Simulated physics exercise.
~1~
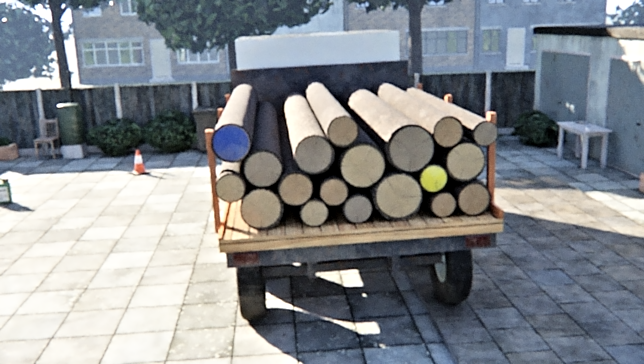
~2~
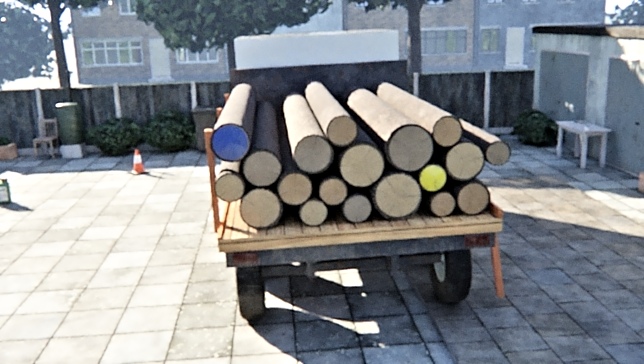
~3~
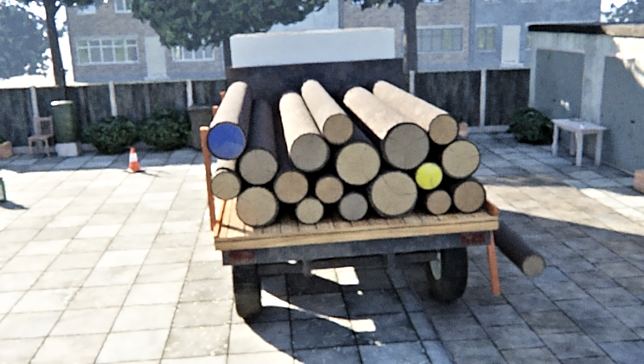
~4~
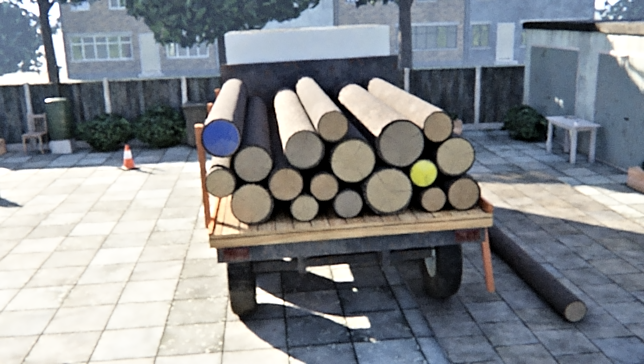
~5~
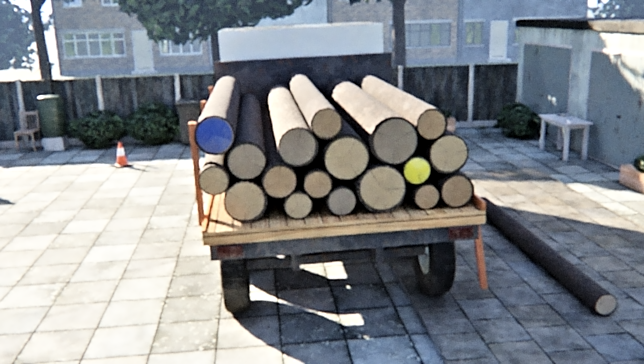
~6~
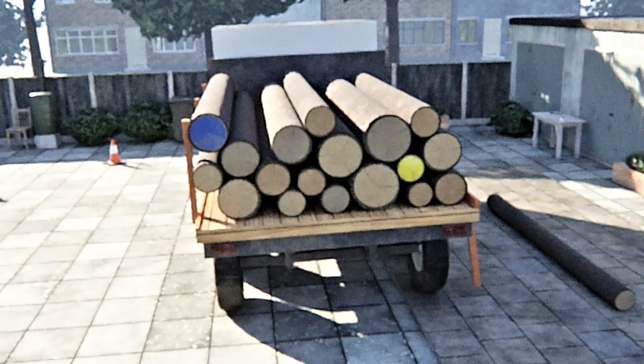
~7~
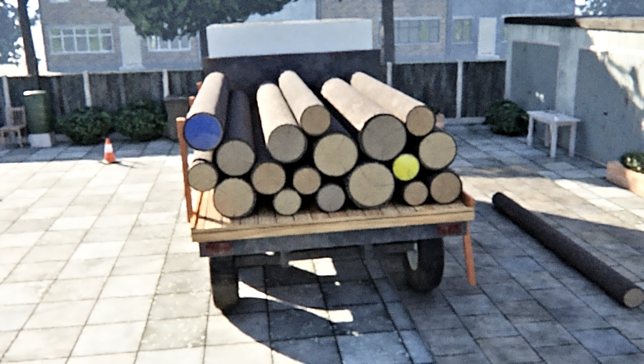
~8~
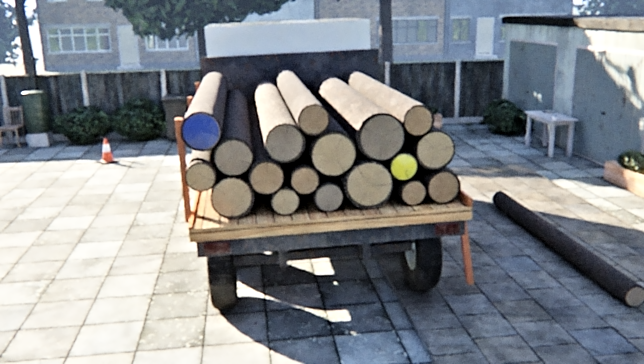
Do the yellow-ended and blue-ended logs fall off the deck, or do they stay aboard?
Both the yellow-ended log and the blue-ended log stay aboard the lorry.
